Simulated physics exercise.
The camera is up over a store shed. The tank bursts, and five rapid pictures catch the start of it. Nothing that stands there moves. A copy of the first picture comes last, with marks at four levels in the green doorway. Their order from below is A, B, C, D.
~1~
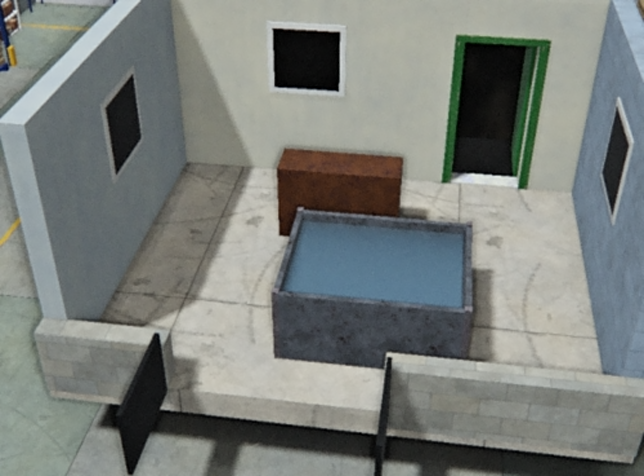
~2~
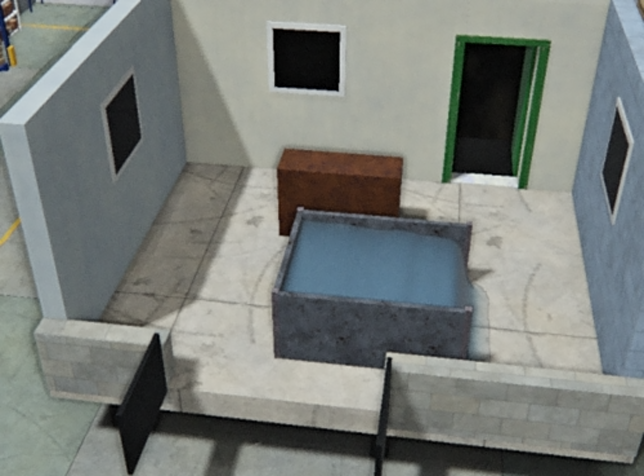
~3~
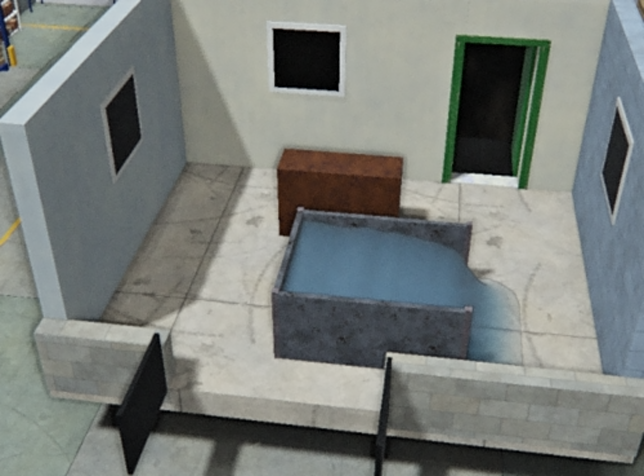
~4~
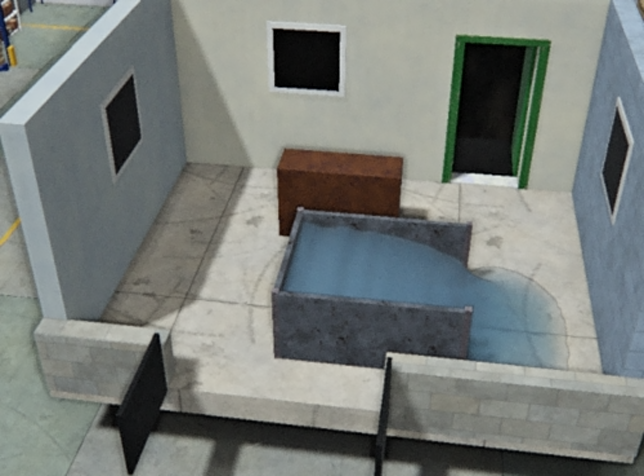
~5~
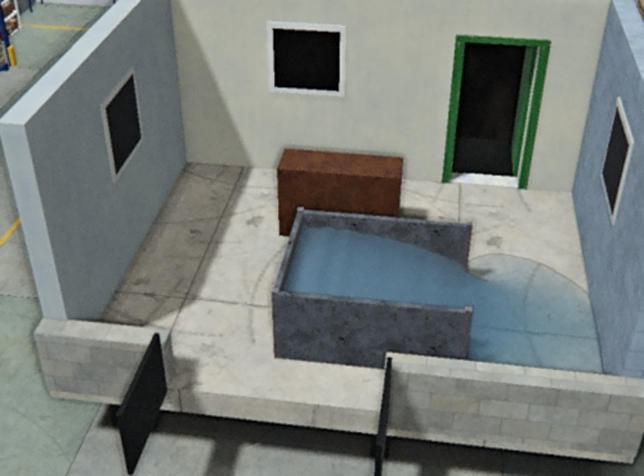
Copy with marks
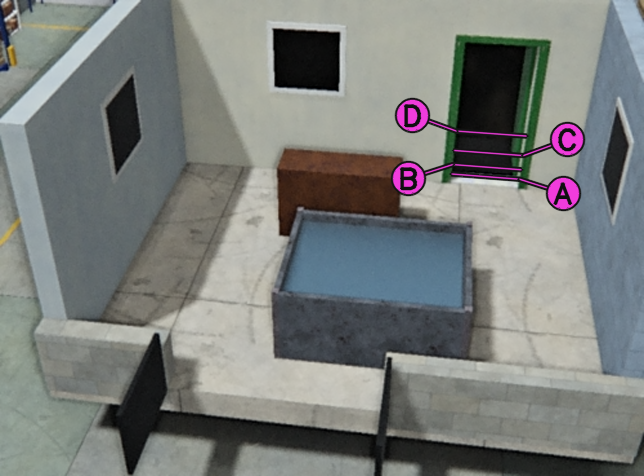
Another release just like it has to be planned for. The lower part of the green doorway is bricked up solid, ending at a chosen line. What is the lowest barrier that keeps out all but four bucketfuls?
Choose B.
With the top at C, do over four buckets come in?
No.
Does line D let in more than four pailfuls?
No.
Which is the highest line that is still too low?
A.
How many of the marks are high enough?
Three of the four.
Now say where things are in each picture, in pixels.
In the first picture, water in the tank at rest, its middle at (377, 263); foot of the green doorway at (484, 185); open gate at (277, 337).
In the second picture, front seen at (482, 337), 2 % of the ground wet.
In the third picture, front seen at (509, 300), 5 % of the ground wet.
In the fourth picture, front seen at (513, 275), 11 % of the ground wet.
In the fifth picture, front seen at (580, 299), 17 % of the ground wet.
On the marked copy, A at (485, 176); B at (486, 167); C at (488, 153); D at (491, 133); from the bottom up A, B, C, D.
For line A, about 11 bucketfuls get in.
For line B, a splash gets over, under a bucket.
For line C, nothing gets over.
For line D, nothing gets over.
